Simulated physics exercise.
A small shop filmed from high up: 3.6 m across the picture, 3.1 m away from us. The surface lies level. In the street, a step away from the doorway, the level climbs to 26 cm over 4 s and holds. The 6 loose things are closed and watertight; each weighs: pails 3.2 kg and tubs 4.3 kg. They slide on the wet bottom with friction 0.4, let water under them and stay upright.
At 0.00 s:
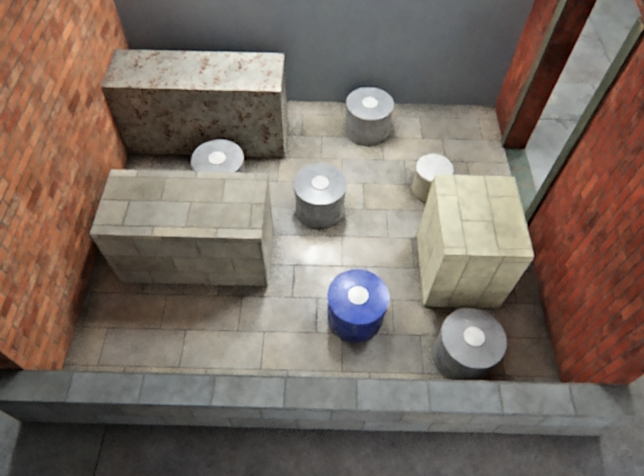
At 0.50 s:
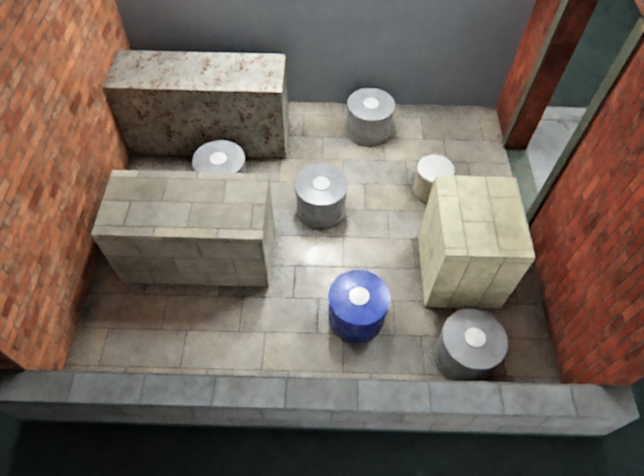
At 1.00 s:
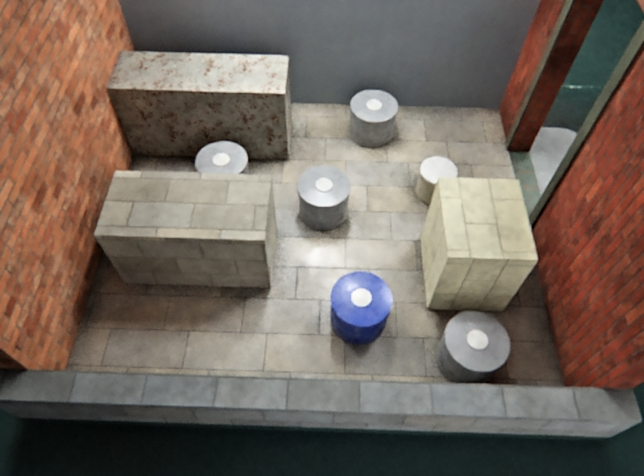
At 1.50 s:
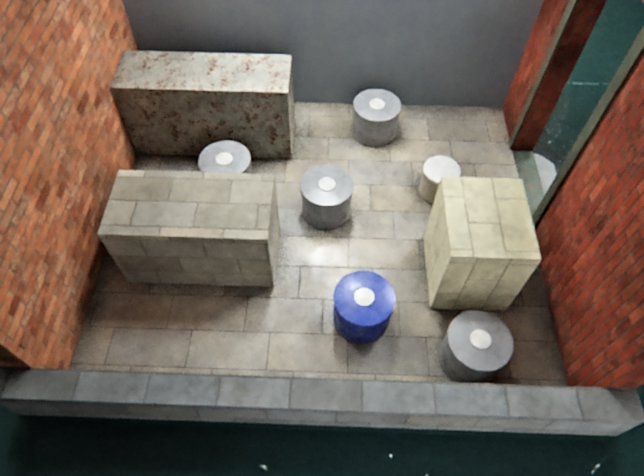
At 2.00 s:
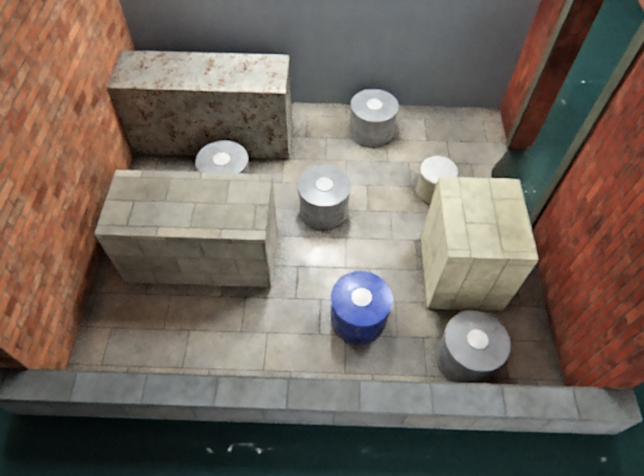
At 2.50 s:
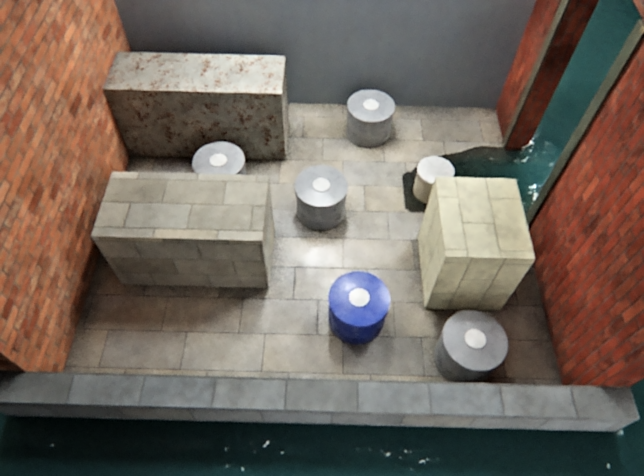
We see a small brick-walled space with stone blocks, grey and white cylinders and a blue tub, all staying put, as dark water covers the ground outside, then spreads through the right-hand opening onto the floor around the white cylinder.
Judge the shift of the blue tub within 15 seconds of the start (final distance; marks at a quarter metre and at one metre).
Blue tub is nudged along.
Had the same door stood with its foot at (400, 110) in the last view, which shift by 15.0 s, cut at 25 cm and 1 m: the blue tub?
Then the blue tub travels far.
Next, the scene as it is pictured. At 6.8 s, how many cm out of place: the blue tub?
Roughly 0 cm by then.
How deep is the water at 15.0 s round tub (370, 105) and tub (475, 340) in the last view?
Roughly 18 and 18 cm.
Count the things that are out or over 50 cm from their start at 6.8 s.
By then 4.
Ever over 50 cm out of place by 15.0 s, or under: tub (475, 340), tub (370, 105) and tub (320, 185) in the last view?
In that order: Under, more, more.
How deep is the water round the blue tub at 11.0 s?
Roughly 10 cm.
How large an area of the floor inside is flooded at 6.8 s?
Some 9.0 m2.
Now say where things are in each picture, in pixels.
In the first frame, the blue tub at (358, 296) rests on the ground; water covers 0.0 m2; 0 of 6 have shifted.
In the second frame, the blue tub at (359, 296) rests on the ground; 0.0 m2 under water; 0 of 6 have shifted.
In the third frame, the blue tub at (361, 298) rests on the ground; 0.0 m2 under water; 0 of 6 have shifted.
In the fourth frame, the blue tub at (364, 297) rests on the ground; water covers 0.0 m2; 0 of 6 have shifted.
In the fifth frame, the blue tub at (362, 298), on the bottom; water covers 0.1 m2; 0 of 6 have shifted.
In the sixth frame, the blue tub at (359, 298), on the bottom; 0.6 m2 under water; 0 of 6 have shifted.
After 3.5 s the blue tub is near (359, 298), 0.0 m from its start, aground; 0 afloat.
After 6.8 s the blue tub is near (360, 298), 0.0 m from its start, aground; 4 afloat.
After 11.0 s the blue tub is near (445, 312), 0.6 m from its start, afloat; 6 afloat.
After 15.0 s the blue tub is near (400, 231), 0.6 m from its start, afloat; 6 afloat.
